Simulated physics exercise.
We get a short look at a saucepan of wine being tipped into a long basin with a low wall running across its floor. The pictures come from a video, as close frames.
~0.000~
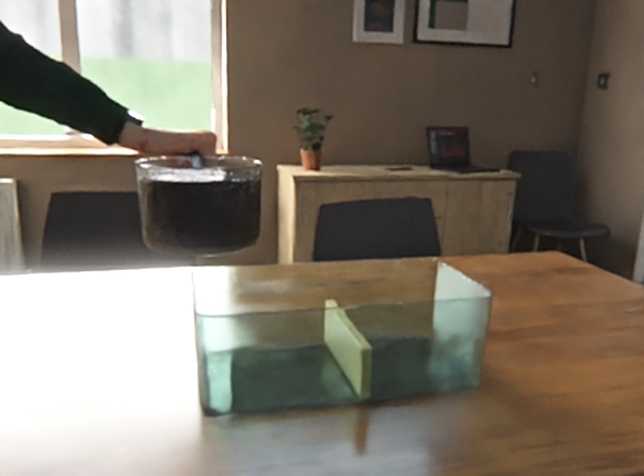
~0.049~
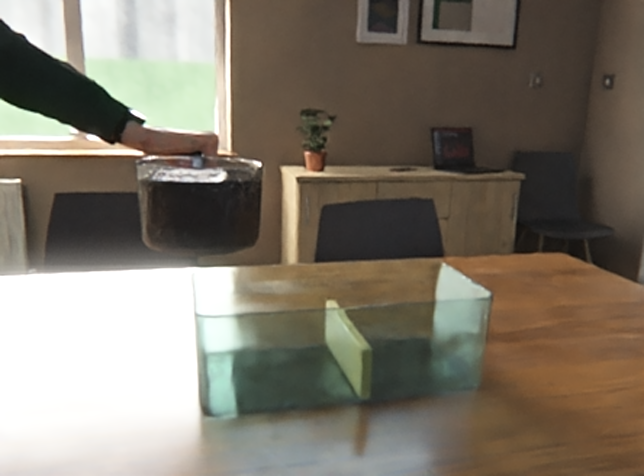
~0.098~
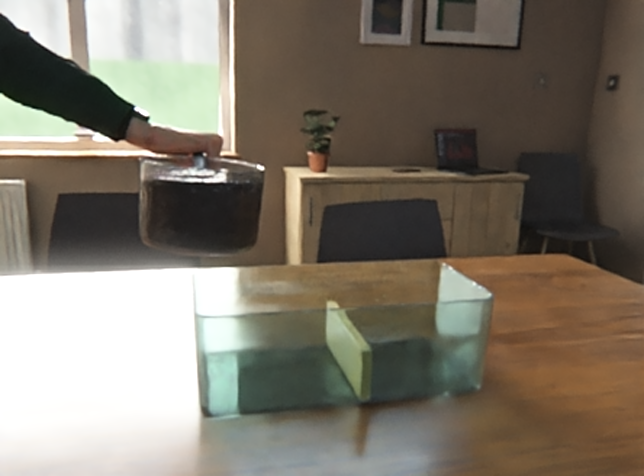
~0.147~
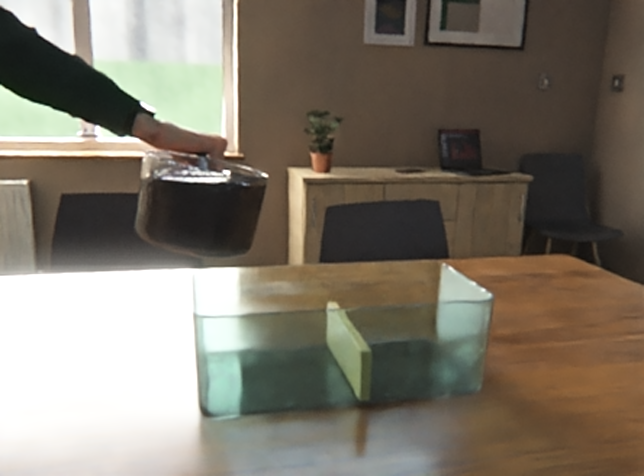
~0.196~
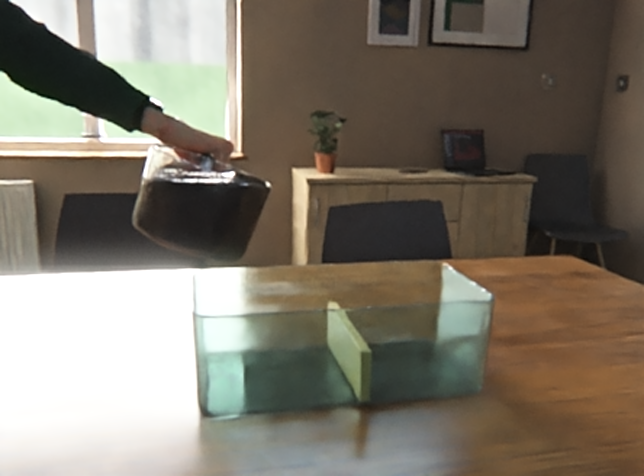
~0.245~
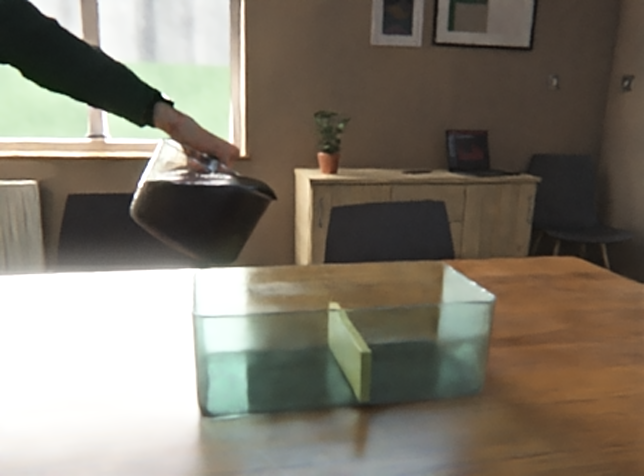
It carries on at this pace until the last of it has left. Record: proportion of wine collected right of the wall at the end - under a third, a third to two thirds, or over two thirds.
Once it settles, the part right of the wall is below a third, I'd say.
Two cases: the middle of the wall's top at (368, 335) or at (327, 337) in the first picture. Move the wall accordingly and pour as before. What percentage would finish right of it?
10 % and 20 %, roughly.
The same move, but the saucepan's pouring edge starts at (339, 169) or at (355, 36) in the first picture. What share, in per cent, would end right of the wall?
About 95 % the first time, about 90 % the second.
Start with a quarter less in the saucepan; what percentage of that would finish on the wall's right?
Roughly 5 in a hundred.
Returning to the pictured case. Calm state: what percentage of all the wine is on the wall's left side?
Around 95 percent.
By 0.52 s the tilt is 84° and 50 per cent is still to pour, 23 is left of the wall and 0 right of it.
By 0.72 s the tilt is 93° and 16 per cent is still to pour, 76 is left of the wall and 0 right of it.
By 0.92 s the tilt is 93° and 6 per cent is still to pour, 89 is left of the wall and 1 right of it.
By 1.15 s the tilt is 93° and 2 per cent is still to pour, 95 is left of the wall and 2 right of it.
At rest 97 per cent lies left of the wall, 2 right of it and 1 outside.
